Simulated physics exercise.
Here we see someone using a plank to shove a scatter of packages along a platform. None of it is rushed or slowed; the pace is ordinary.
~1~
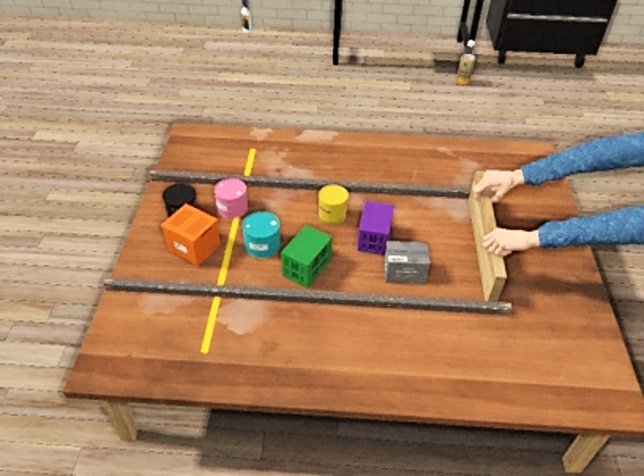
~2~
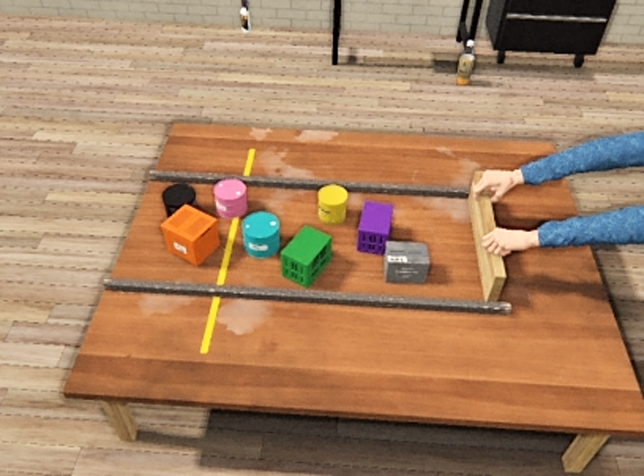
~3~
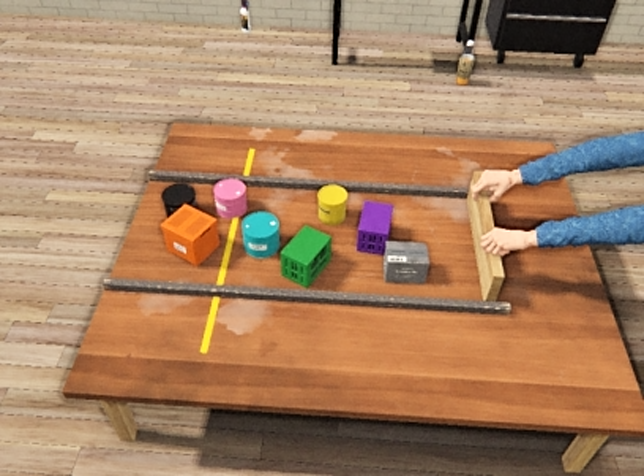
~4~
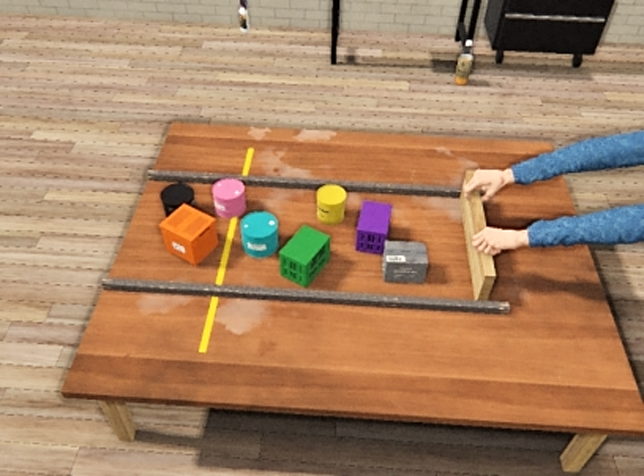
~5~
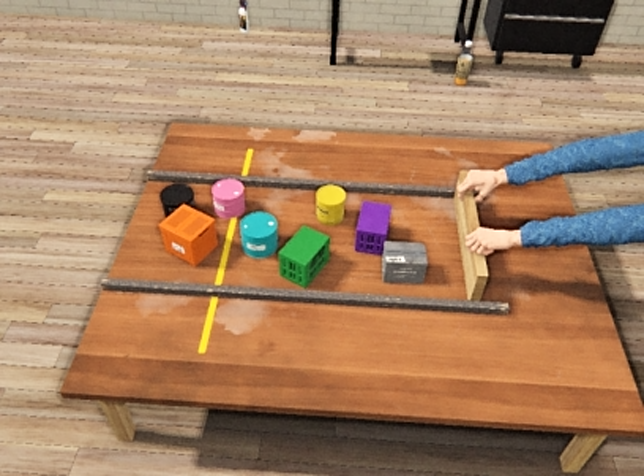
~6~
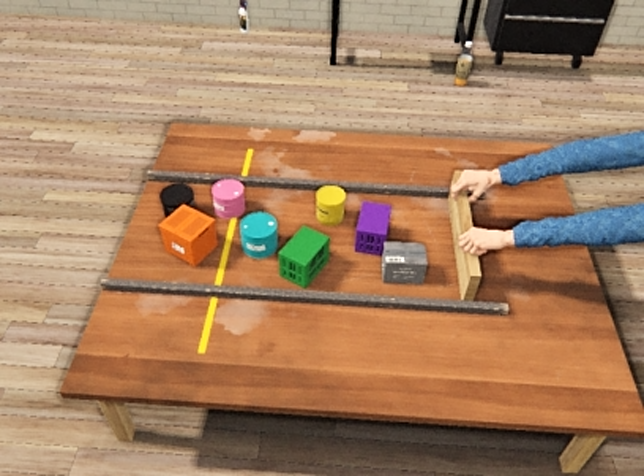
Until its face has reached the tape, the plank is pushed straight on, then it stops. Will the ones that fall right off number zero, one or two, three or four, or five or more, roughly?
Nothing is pushed off.
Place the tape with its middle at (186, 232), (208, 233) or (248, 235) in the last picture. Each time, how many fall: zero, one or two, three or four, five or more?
Taking the places in the order asked: 1 or 2, then either one or two, then zero.
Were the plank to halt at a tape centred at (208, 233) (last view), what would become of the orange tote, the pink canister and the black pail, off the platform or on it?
The orange tote leaves the top, the pink canister keeps its place and the black pail keeps its place.
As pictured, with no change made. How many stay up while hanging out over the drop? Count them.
The count is 1.
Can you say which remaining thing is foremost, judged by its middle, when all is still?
Orange tote - nearest.
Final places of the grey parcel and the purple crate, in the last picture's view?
You'll find the grey parcel at roughly (202, 252) and the purple crate at roughly (215, 222).
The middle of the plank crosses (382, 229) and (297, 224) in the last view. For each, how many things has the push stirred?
Well, it's 2 at the first one and 5 at the second.
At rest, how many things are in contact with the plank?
Counting them up gives 3.
Soon after, none off yet; black pail at rest near (178, 204); orange tote at rest near (190, 236); pink canister at rest near (229, 199).
After that, none off yet; black pail at rest near (178, 204); orange tote displaced a little near (177, 235); pink canister at rest near (229, 199).
In the end, the number that fall off is zero.
